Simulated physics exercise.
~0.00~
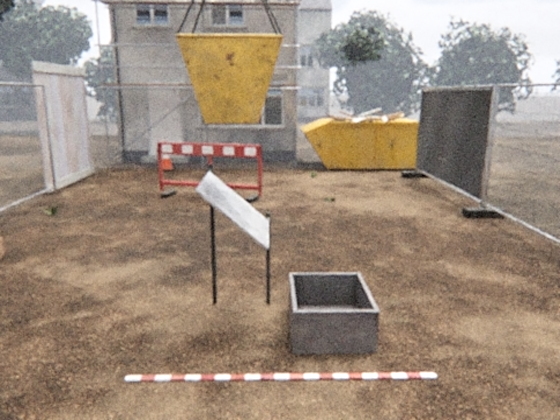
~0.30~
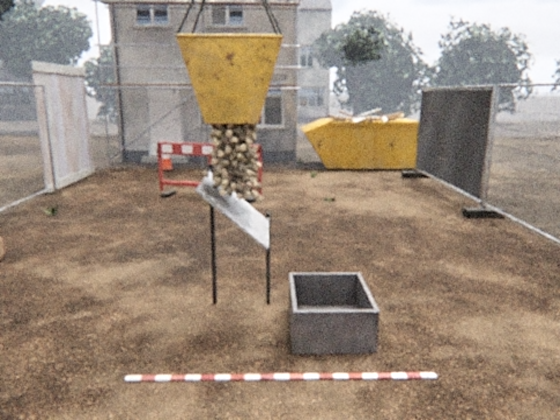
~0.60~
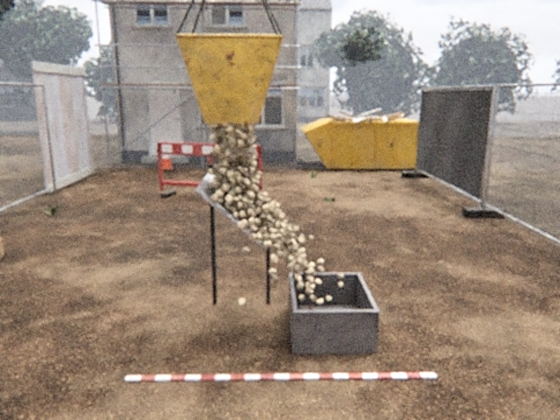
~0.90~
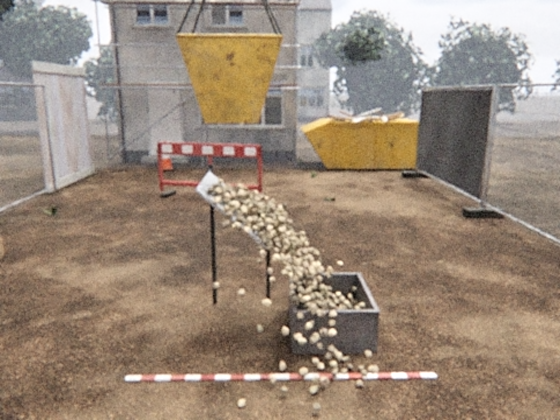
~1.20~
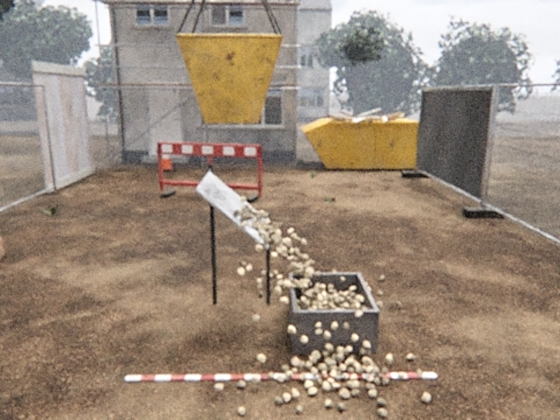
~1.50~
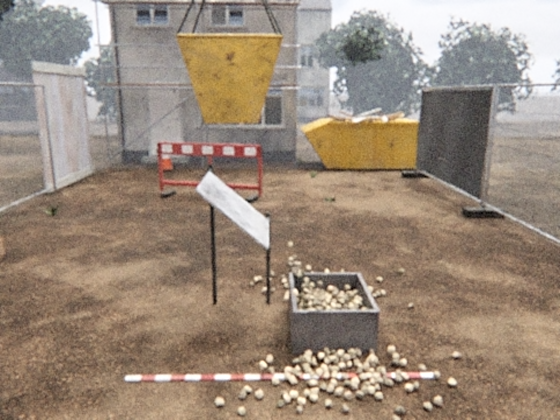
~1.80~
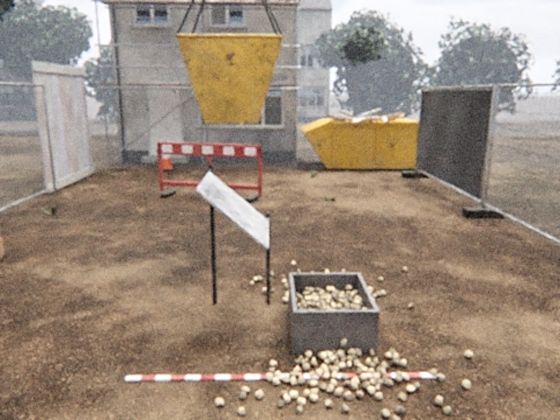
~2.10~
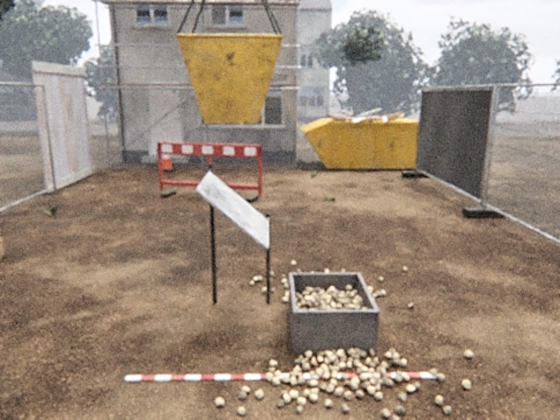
At the start, a yellow skip hangs still above a tilted steel chute, with an open grey bin below and a red and white striped staff on the dirt. Pale stones pour from the skip's underside onto the chute. They slide down to the right and tumble into the bin as the skip empties. Some drop short or spill over, scattering across the ground and the staff. The last stones leave the chute bare, and everything settles with most of the stones in the bin and the rest strewn around it, chiefly in front.
